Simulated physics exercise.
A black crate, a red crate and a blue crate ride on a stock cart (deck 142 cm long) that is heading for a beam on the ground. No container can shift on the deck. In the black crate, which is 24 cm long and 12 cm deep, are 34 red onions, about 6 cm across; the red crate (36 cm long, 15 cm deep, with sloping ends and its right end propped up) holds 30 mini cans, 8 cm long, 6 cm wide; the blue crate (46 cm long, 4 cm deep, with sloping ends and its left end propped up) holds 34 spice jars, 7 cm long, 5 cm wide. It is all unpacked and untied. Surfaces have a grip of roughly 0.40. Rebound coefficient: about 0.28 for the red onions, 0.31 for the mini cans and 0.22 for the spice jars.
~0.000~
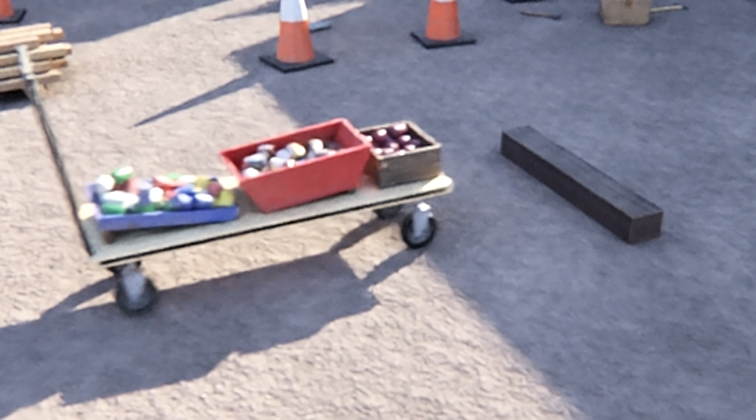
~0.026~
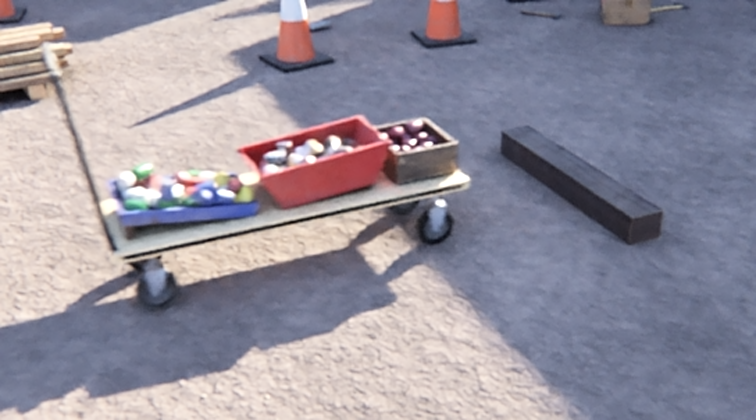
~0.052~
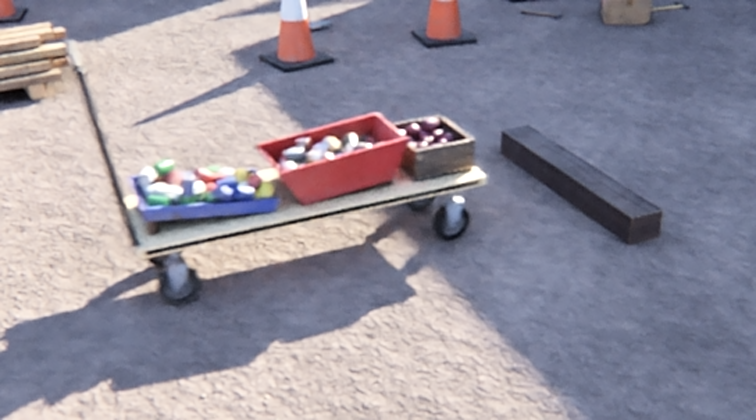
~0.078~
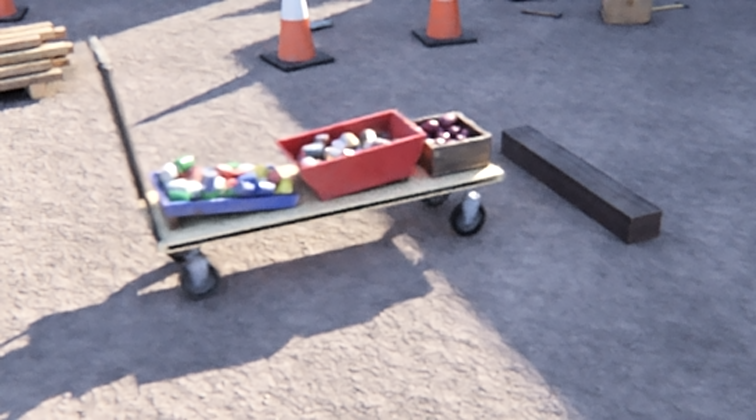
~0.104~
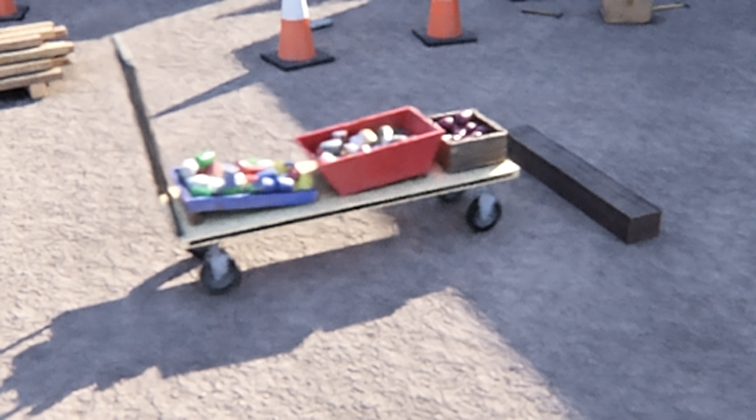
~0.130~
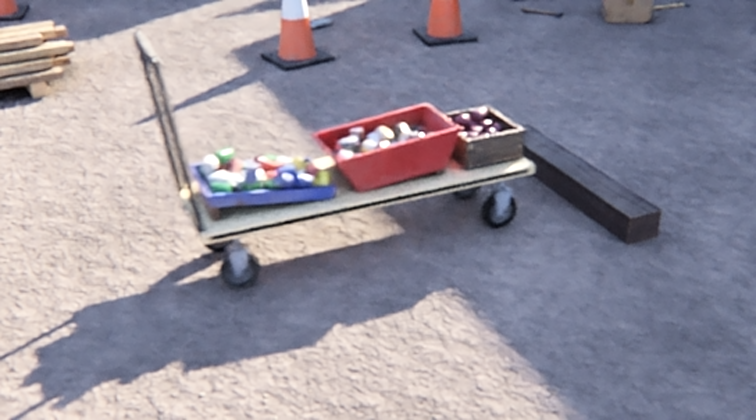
On sunlit, rough ground near traffic cones and stacked wood, a flat cart carrying a blue crate of small colourful items, a red crate of small cans and a crate of red onions rolls steadily right, closer to a dark beam.
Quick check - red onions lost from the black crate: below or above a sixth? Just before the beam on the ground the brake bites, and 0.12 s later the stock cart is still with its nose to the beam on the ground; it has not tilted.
Retained: Above five sixths.
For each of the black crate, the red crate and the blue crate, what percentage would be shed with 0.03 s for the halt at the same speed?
Black crate 10, red crate 30, blue crate 40 %.
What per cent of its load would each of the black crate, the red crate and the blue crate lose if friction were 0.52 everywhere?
Black crate 0, red crate 0, blue crate 40 per cent.
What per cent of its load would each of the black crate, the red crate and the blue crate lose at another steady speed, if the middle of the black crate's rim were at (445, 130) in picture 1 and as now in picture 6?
Result - black crate: 0 per cent; red crate: 0 per cent; blue crate: 10 per cent.
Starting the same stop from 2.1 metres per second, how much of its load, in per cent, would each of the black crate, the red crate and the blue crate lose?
Black crate 0 %, red crate 0 %, blue crate 20 %.
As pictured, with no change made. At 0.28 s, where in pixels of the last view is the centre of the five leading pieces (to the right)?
Near (562, 124) in pixels.
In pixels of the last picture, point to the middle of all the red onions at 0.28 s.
Centre approx. at (545, 121).
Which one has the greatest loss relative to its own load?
It is the blue crate.
After 0.18 s, it begins to slow.
After 0.28 s, 0 of 34 out of the black crate, 0 of 30 out of the red crate and 0 of 34 out of the blue crate.
After 0.40 s, 1 of 34 out of the black crate, 0 of 30 out of the red crate and 6 of 34 out of the blue crate.
After 0.63 s, 2 of 34 out of the black crate, 2 of 30 out of the red crate and 10 of 34 out of the blue crate.
When it is over (at 1.13 s), 2 of 34 out of the black crate, 3 of 30 out of the red crate and 12 of 34 out of the blue crate. Asked share, 2 of 34, 6 per cent.
